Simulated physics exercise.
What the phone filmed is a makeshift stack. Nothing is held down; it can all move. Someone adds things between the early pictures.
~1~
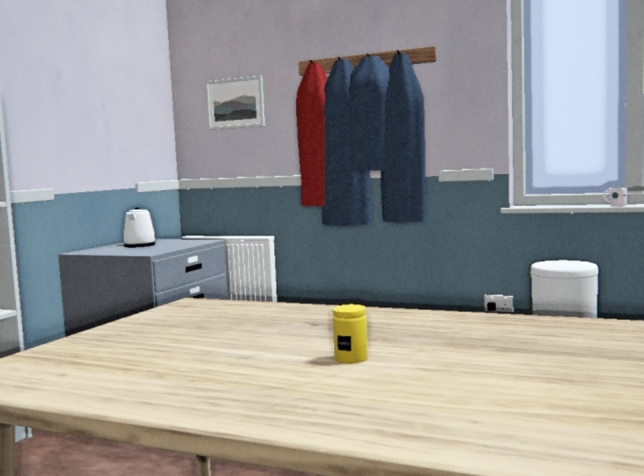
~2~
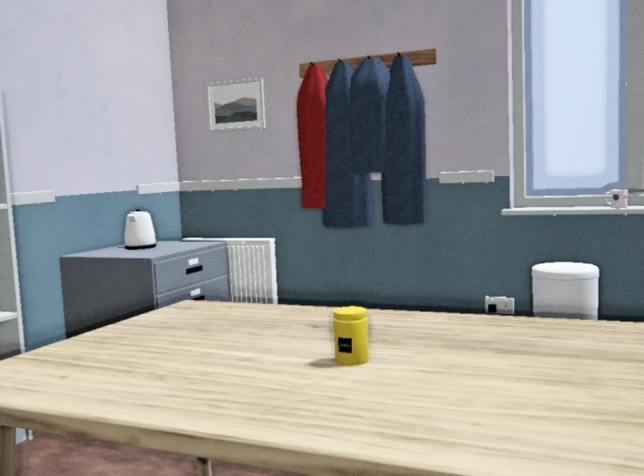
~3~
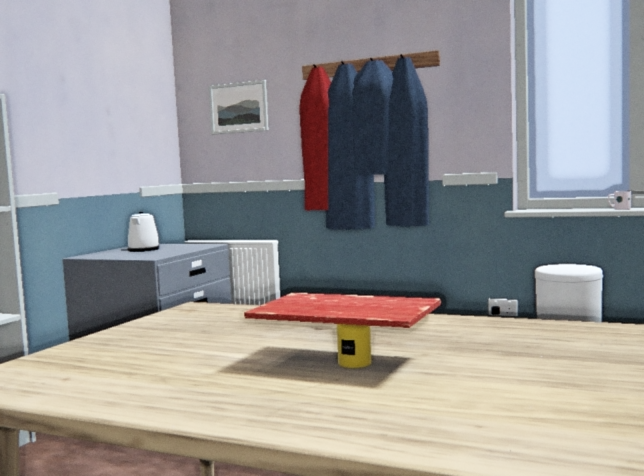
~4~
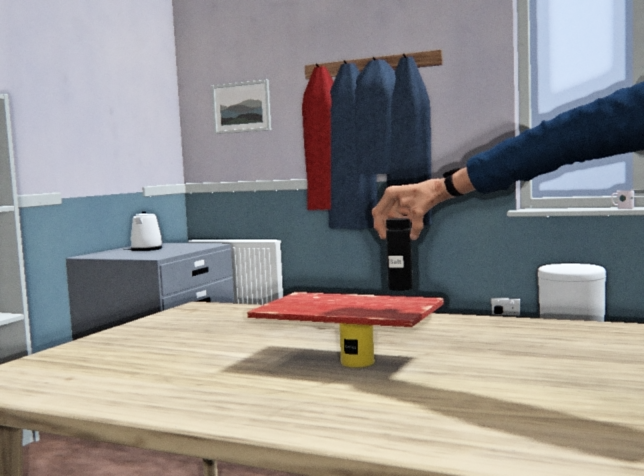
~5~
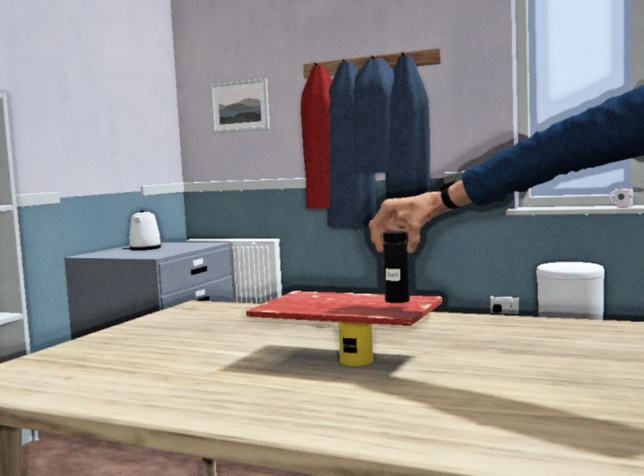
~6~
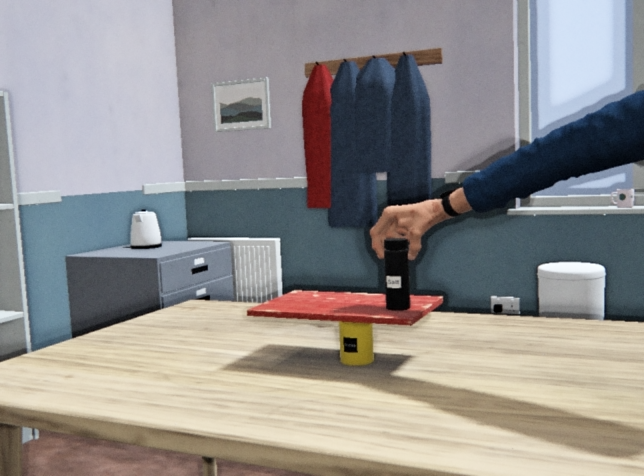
The clip shows a yellow container on a wooden table, then a red board resting across its top, before a hand from the right lowers a black shaker onto the board's right side and keeps holding it.
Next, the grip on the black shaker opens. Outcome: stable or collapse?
Well, once it's let go, everything stays put there.
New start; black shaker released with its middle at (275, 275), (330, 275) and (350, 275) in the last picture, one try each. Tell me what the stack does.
Try 1: Topples; try 2: Stands; try 3: Stands.
Then, 0.80 s later than the last frame, all is still.
Then, 1.70 s later than the last frame, black shaker resting near (398, 274).
When it is over, all 3 as before. End places, in pixels of the last picture, black shaker near (398, 274). The stack stays up.
